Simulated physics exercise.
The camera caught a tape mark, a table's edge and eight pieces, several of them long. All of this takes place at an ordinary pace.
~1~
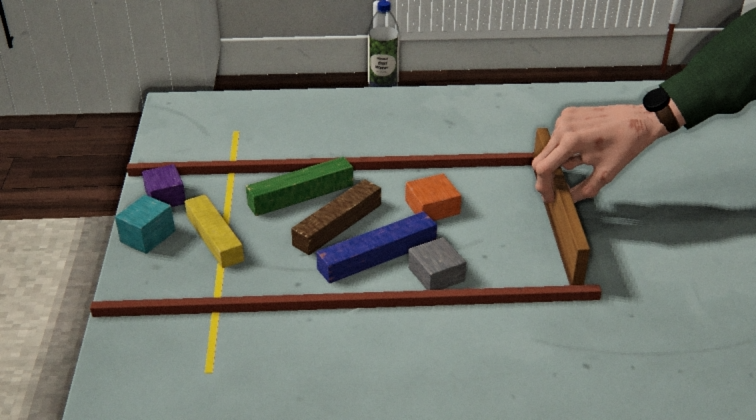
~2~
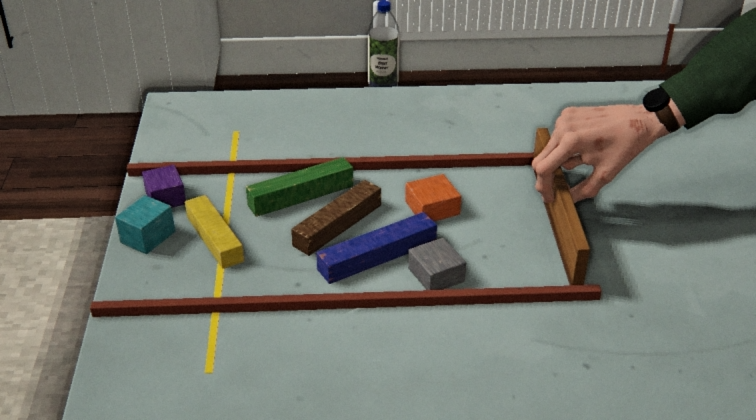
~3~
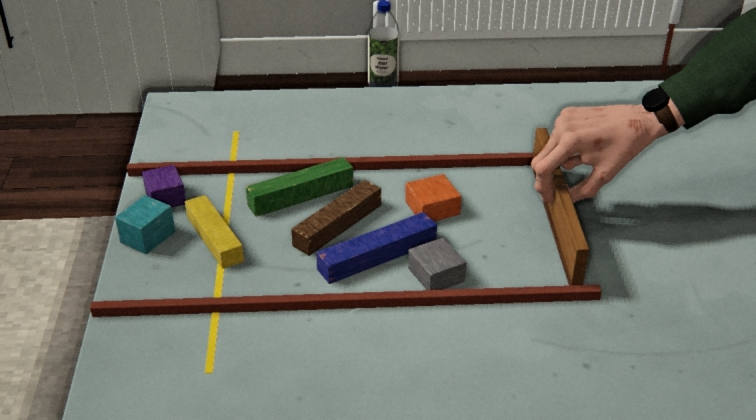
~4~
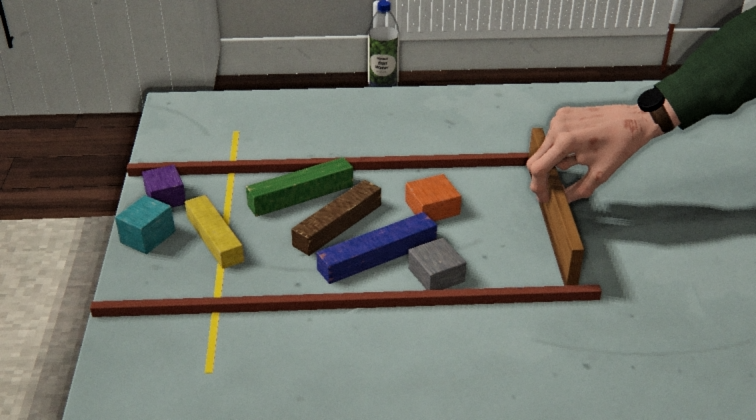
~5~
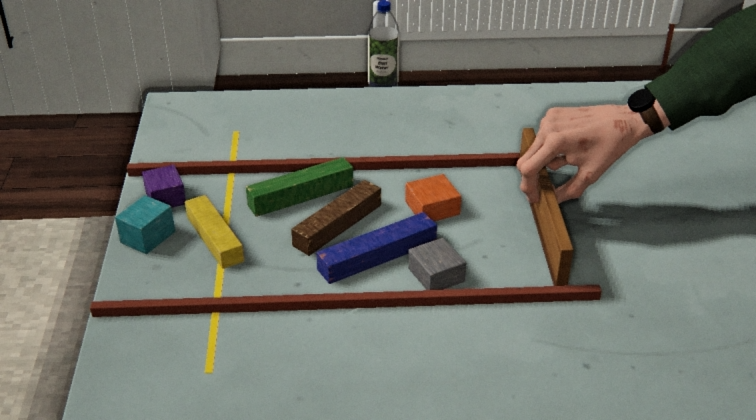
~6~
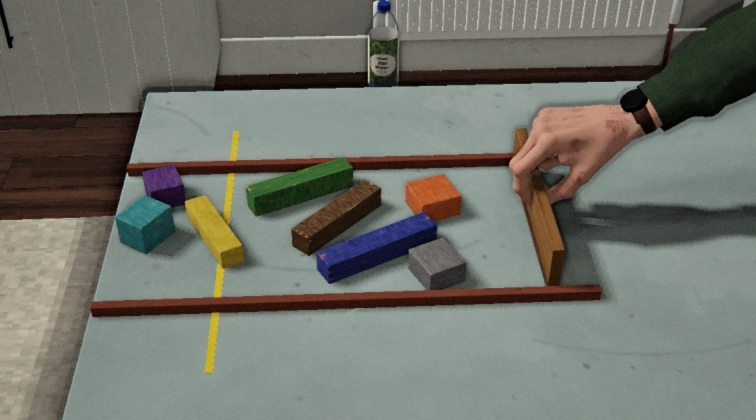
On a pale blue-grey tabletop, a hand slides a wooden board slightly left between two rails while eight coloured blocks stay still.
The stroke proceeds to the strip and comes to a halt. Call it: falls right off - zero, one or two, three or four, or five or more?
Call: One or two.
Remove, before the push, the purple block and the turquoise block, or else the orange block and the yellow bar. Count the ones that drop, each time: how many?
That gives 0 in the first case, then 0 in the second.
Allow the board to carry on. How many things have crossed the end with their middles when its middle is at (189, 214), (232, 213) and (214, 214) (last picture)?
It comes out as 3, then 2, then 3.
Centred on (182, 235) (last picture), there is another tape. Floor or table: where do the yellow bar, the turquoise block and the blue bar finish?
The yellow bar topples off, the turquoise block topples off, and the blue bar stays put.
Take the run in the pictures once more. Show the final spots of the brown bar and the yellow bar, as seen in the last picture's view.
The brown bar finishes at (152, 229); the yellow bar finishes at (108, 233).
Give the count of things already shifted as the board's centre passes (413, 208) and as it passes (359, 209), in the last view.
4 and 5.
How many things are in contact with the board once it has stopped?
3.
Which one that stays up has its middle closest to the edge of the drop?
Looking at the middles, it's the yellow bar.
A little later, none off yet; turquoise block at rest near (146, 224); purple block at rest near (164, 188); yellow bar at rest near (214, 231).
When it is over, the number that fall off is one or two; down, purple block and turquoise block.
